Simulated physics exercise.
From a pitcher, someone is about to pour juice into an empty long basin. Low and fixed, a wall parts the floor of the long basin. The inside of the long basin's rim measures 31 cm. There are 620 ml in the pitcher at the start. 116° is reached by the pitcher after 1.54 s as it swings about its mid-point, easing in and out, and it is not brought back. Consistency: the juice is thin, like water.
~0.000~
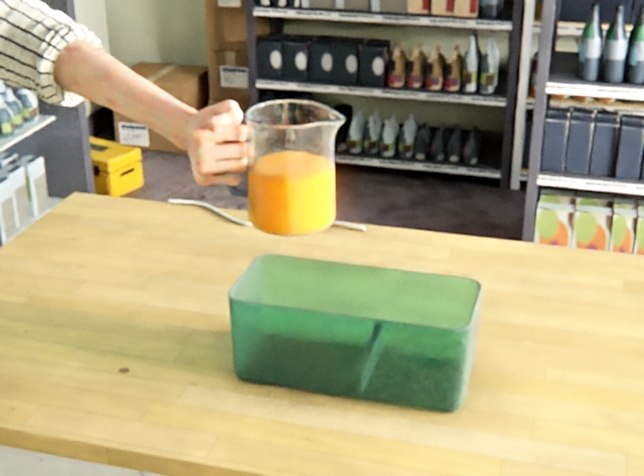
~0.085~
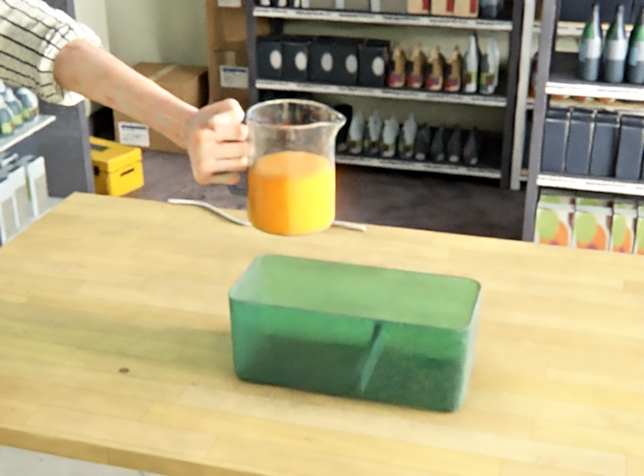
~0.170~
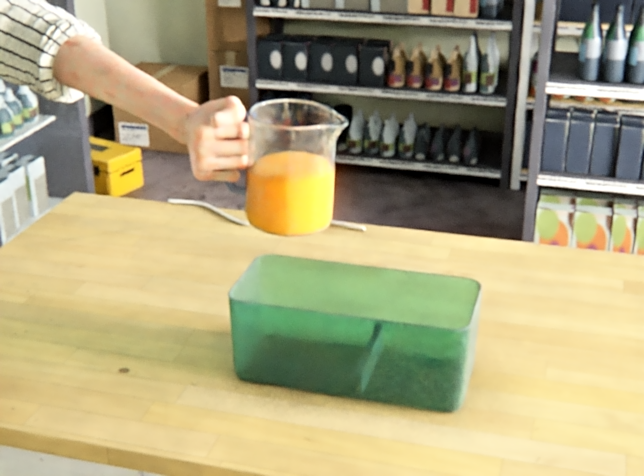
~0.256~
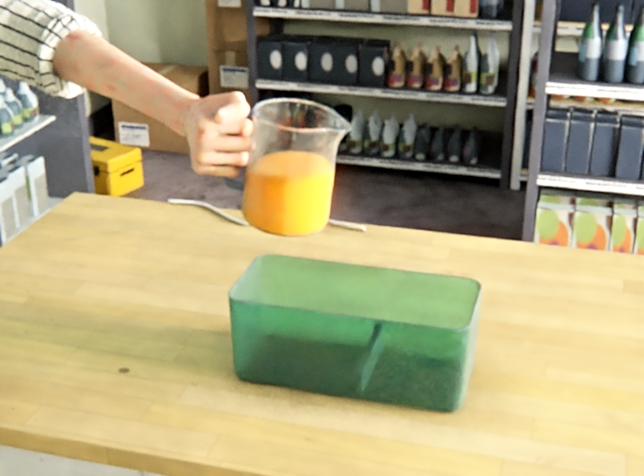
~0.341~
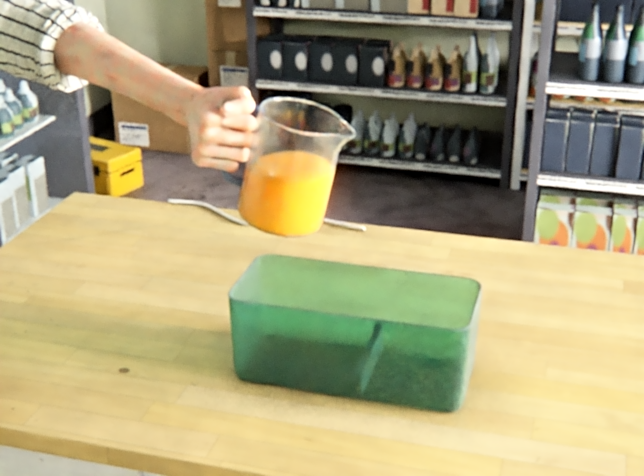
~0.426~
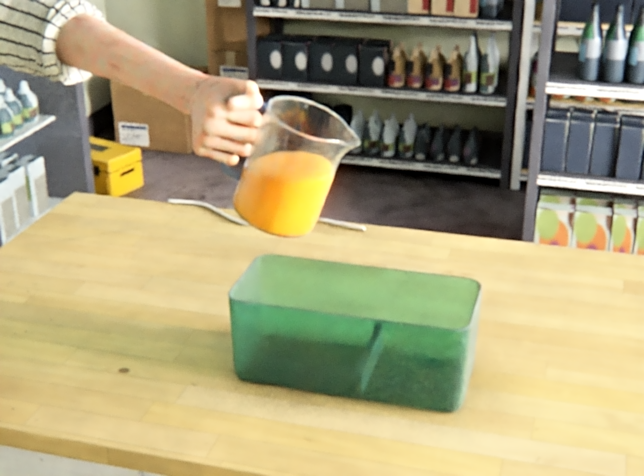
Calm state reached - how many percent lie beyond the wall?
83 percent, roughly.
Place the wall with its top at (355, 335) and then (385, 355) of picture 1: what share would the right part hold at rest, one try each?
I'd put it at about 90 per cent for the first and about 65 per cent for the second.
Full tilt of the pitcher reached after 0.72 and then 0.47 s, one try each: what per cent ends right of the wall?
Some 80 and 75 per cent, in that order.
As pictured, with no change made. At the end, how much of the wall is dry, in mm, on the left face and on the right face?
It's around 30 mm on the left side and around 2 mm on the right side.
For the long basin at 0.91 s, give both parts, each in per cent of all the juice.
Roughly 0 sits left and 0 sits right.
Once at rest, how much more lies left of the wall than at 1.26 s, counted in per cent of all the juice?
Around 14 in a hundred.
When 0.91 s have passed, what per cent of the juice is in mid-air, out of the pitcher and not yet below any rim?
Around 6 in a hundred.
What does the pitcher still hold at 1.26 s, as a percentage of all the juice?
Some 30 per cent.
Then, 0.91 s in, the tilt is 74° and 94 per cent is still to pour, 0 is left of the wall and 0 right of it.
Then, 1.26 s in, the tilt is 107° and 30 per cent is still to pour, 1 is left of the wall and 49 right of it.
Then, 1.64 s in, the tilt is 116° and 0 per cent is still to pour, 11 is left of the wall and 86 right of it.
Then, 2.04 s in, the tilt is 116° and 0 per cent is still to pour, 15 is left of the wall and 83 right of it.
Finally, 15 per cent lies left of the wall, 83 right of it and 2 outside.
